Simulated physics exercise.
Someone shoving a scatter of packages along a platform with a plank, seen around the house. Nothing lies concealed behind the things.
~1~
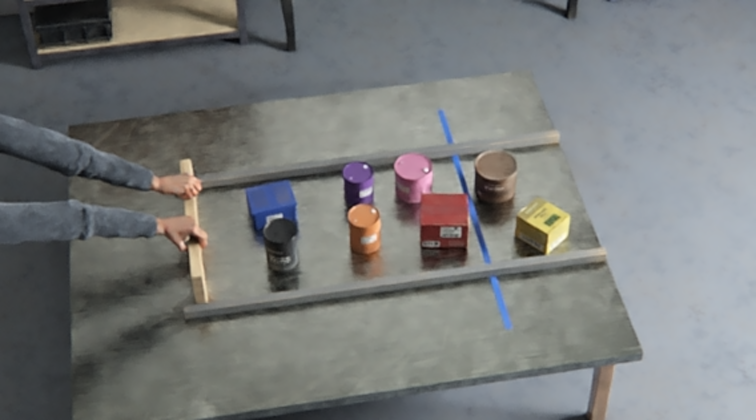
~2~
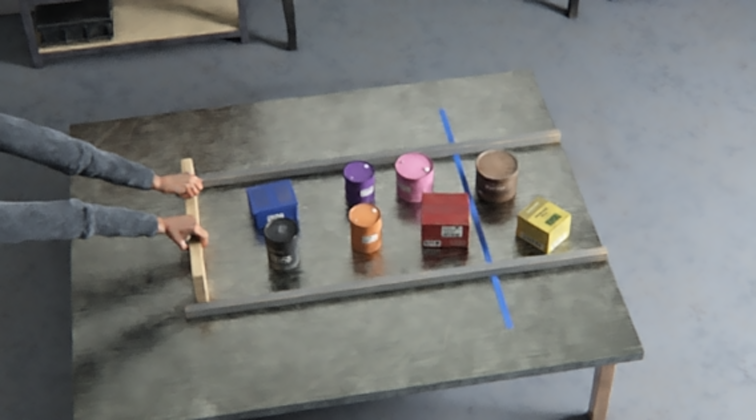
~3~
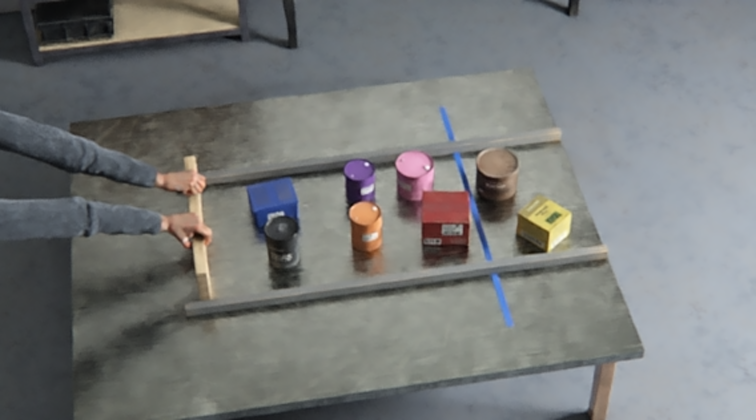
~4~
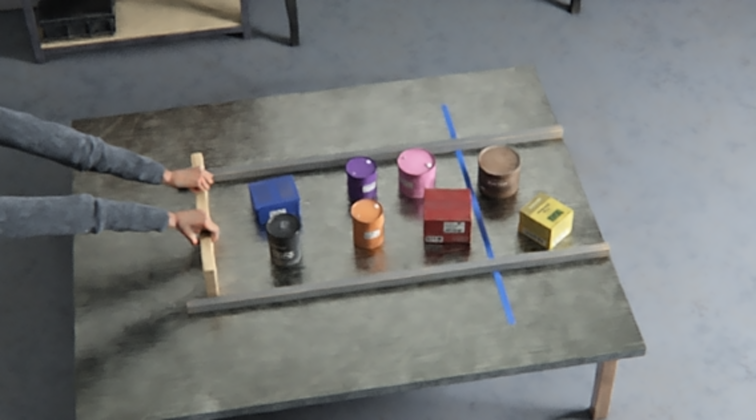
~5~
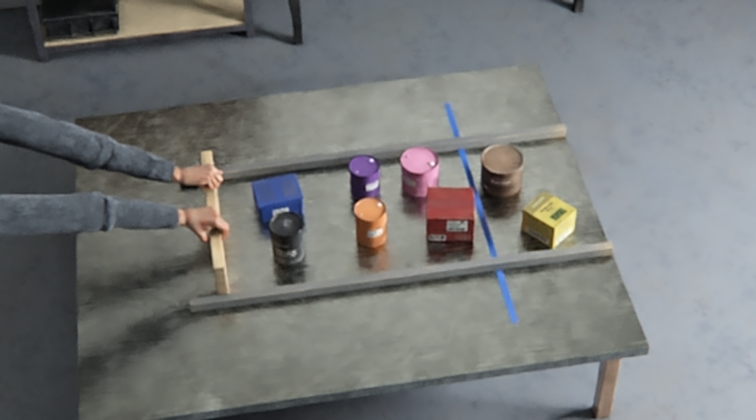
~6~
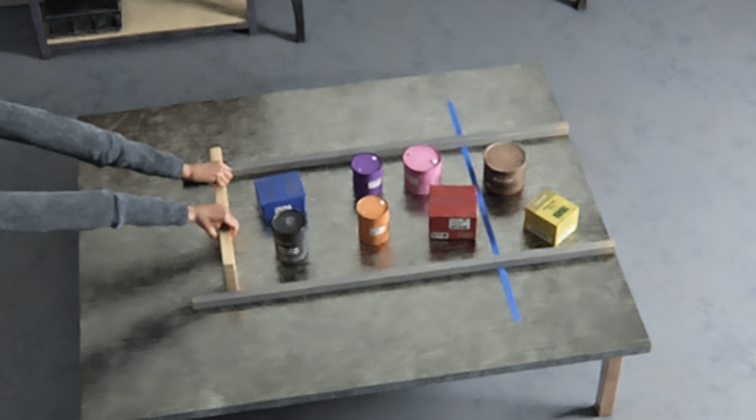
Hands sliding a wooden plank slowly rightward between two rails on a table, toward scattered colourful cans and boxes near blue tape.
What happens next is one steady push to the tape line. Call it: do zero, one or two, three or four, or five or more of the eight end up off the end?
Zero end up off it.
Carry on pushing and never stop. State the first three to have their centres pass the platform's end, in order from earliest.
Yellow box, brown pail, red parcel.
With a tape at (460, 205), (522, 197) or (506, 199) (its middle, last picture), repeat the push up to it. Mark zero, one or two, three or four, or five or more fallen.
Taking the places in the order asked: None, then either one or two, then either one or two.
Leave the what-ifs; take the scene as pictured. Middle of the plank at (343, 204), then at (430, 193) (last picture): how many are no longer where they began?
Moved so far: 5, later 7.
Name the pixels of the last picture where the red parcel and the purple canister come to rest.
First at (541, 202); second at (502, 141).
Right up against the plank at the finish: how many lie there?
That makes 3.
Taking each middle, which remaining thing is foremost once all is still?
Foremost, the yellow box.
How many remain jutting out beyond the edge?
1, I think.
A little later, none off yet; yellow box at rest near (551, 217); brown pail at rest near (504, 168); red parcel at rest near (453, 212).
Next, none off yet; yellow box at rest near (551, 217); brown pail at rest near (504, 168); red parcel shifted a little near (458, 211).
Later still, none off yet; yellow box at rest near (551, 217); brown pail shifted about its own width near (543, 168); red parcel shifted about its own width near (493, 206).
When it is over, the number that fall off is zero.
